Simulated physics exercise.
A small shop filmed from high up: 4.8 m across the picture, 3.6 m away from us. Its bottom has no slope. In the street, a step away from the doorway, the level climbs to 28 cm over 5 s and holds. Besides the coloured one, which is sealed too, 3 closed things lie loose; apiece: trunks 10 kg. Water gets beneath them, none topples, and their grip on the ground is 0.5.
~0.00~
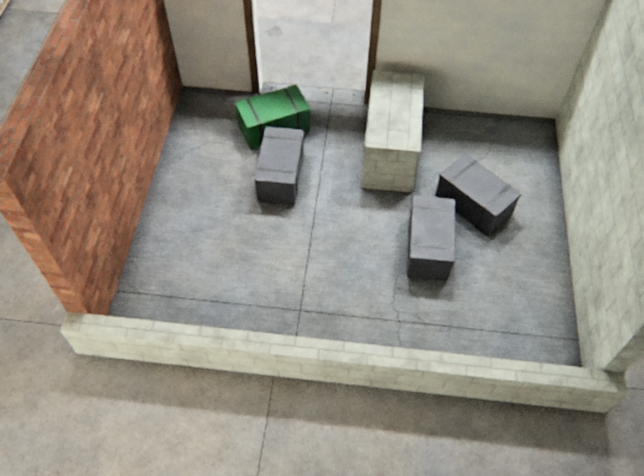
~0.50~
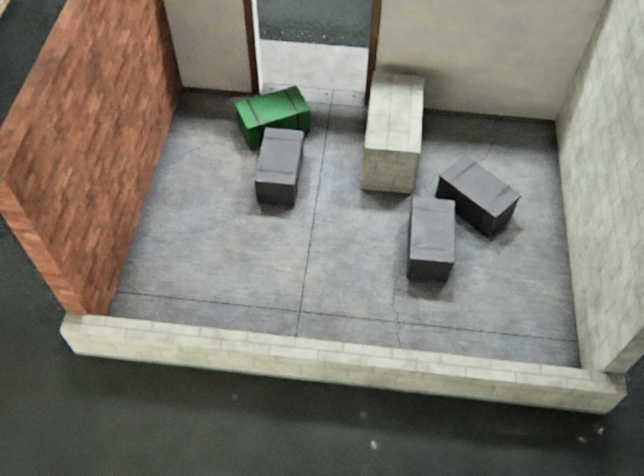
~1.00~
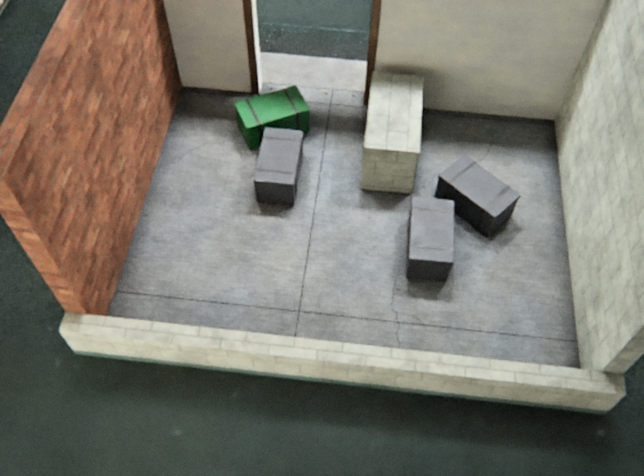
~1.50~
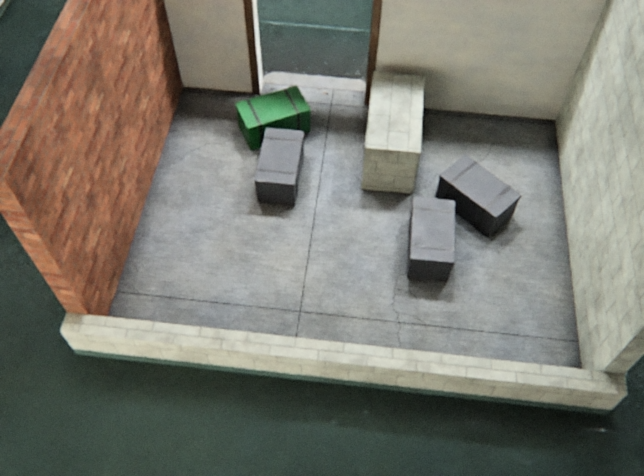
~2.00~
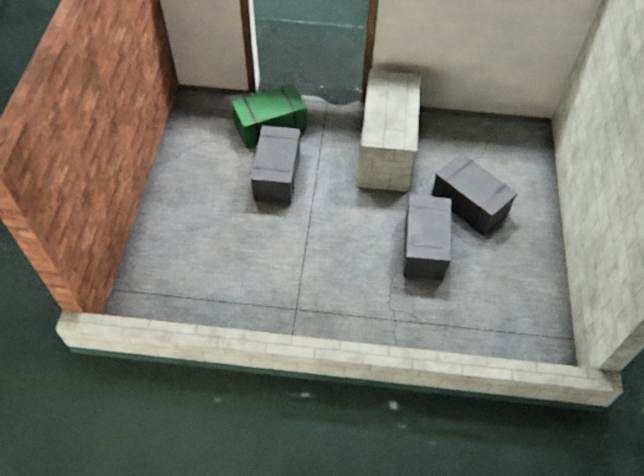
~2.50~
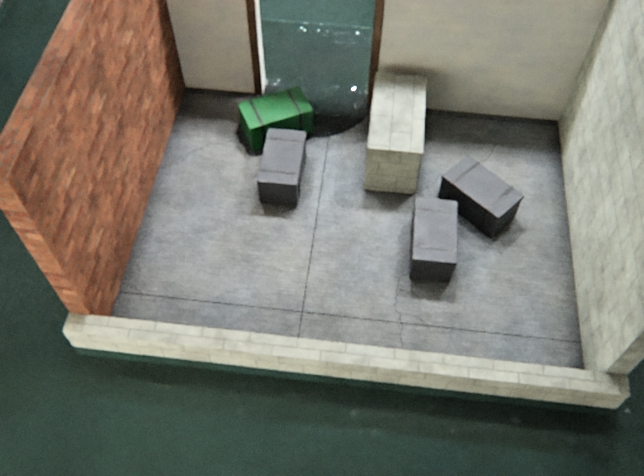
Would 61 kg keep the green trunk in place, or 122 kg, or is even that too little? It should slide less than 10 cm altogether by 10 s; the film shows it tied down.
I expect that only the larger load is enough.
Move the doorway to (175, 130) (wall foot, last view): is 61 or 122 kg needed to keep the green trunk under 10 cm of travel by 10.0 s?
Then only the higher weight holds it.
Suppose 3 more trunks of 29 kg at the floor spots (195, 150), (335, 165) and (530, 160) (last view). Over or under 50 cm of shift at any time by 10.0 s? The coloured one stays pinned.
In that order: Past it, past it, less.
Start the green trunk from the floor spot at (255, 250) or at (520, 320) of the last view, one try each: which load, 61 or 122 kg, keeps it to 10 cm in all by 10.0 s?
In that order: It takes the larger; it takes the larger.
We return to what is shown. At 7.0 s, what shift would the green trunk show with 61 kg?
About 80 cm.
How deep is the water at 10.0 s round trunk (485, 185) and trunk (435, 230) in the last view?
Roughly 3 and 3 cm.
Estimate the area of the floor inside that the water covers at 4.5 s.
Some 5.0 m2.
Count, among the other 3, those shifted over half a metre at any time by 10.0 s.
I count 1.
After 3.5 s the green trunk would be 0 cm from its start with 61 kg and 0 cm from its start with 122 kg; 6 cm of water round it then.
After 4.5 s the green trunk would be 1 cm from its start with 61 kg and 0 cm from its start with 122 kg; 9 cm of water round it then.
After 7.0 s the green trunk would be 87 cm from its start with 61 kg and 0 cm from its start with 122 kg; 11 cm of water round it then.
After 10.0 s the green trunk would be 169 cm from its start with 61 kg and 0 cm from its start with 122 kg; 15 cm of water round it then.
